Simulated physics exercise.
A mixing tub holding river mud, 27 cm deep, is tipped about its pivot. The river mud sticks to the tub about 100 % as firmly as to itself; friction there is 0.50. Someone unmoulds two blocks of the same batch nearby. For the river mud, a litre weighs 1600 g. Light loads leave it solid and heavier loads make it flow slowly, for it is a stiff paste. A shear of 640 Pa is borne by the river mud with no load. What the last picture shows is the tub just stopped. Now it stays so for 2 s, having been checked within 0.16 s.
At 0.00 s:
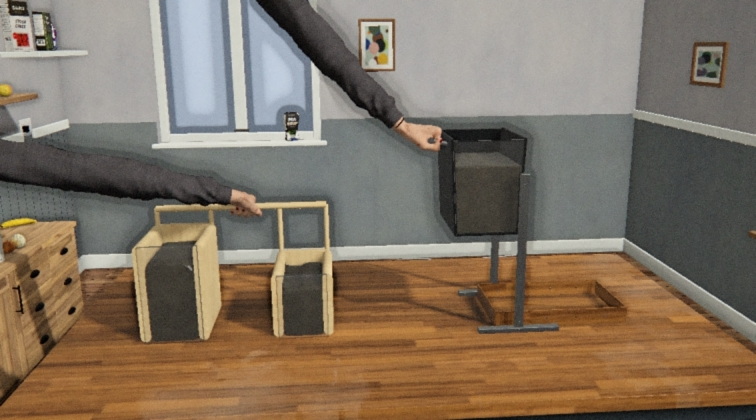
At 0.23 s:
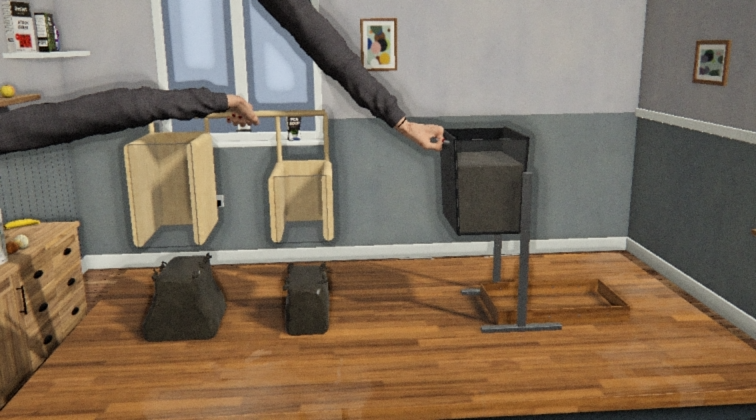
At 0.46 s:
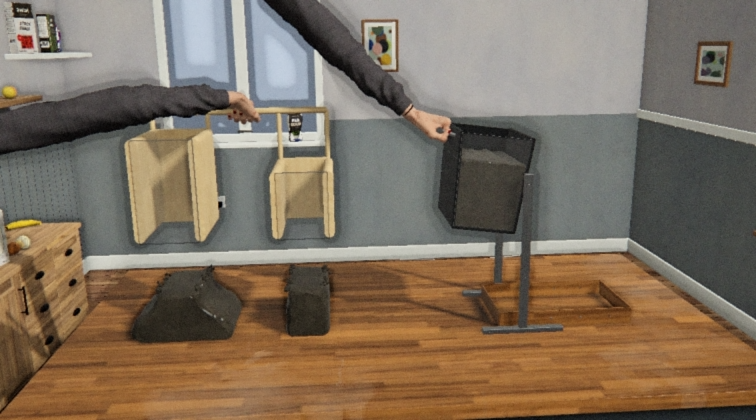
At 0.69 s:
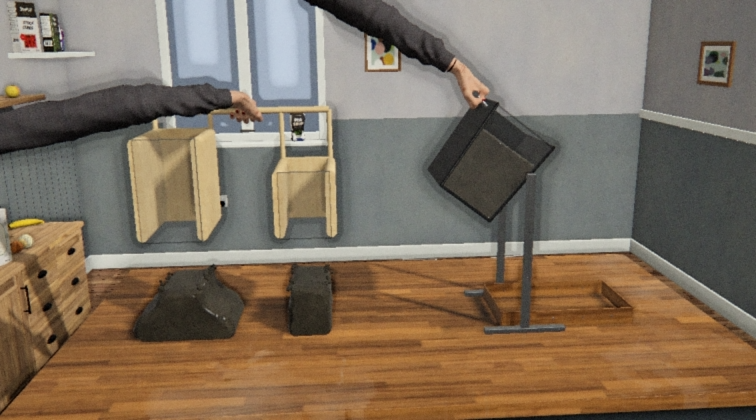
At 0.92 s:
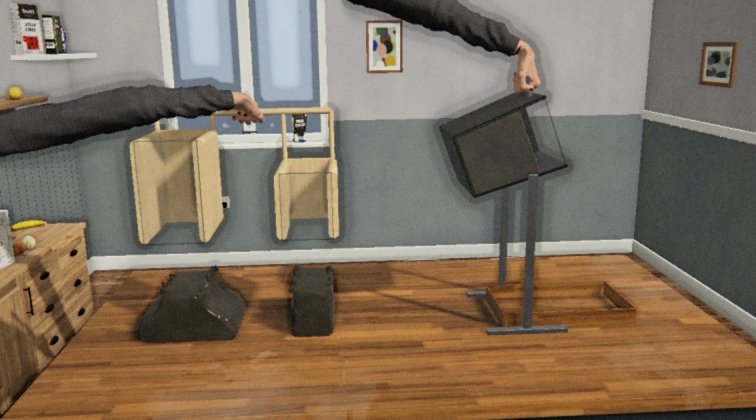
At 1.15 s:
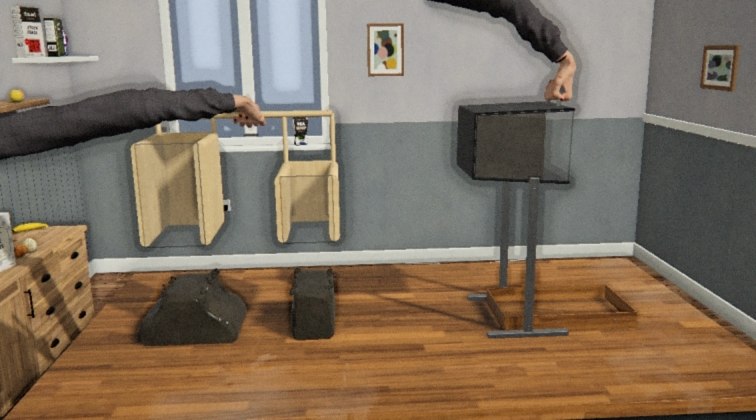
In a room, a hand lifts wooden moulds off two dark mud blocks, the left one slumping, before another tilts a tub sideways.
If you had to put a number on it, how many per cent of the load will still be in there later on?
My estimate is close to 100 per cent.
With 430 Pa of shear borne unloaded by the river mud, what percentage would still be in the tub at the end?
Then roughly 70 %.
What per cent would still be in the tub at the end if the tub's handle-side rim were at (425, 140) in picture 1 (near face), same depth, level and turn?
Around 55 percent would still be in the tub at the end.
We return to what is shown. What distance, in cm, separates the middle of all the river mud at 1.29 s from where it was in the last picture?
Roughly 0 centimetres.
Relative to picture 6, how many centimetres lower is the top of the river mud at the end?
Roughly 0 cm.
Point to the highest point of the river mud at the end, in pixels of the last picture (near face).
Around (485, 117).
By 1.29 s, the tub is at 91 degrees and holds 100 %.
By 1.46 s, the tub is at 91 degrees and holds 100 %.
By 1.63 s, the tub is at 91 degrees and holds 100 %.
By 1.80 s, the tub is at 91 degrees and holds 100 %.
By 3.15 s, at the end, the tub is at 91 degrees and holds 100 %.
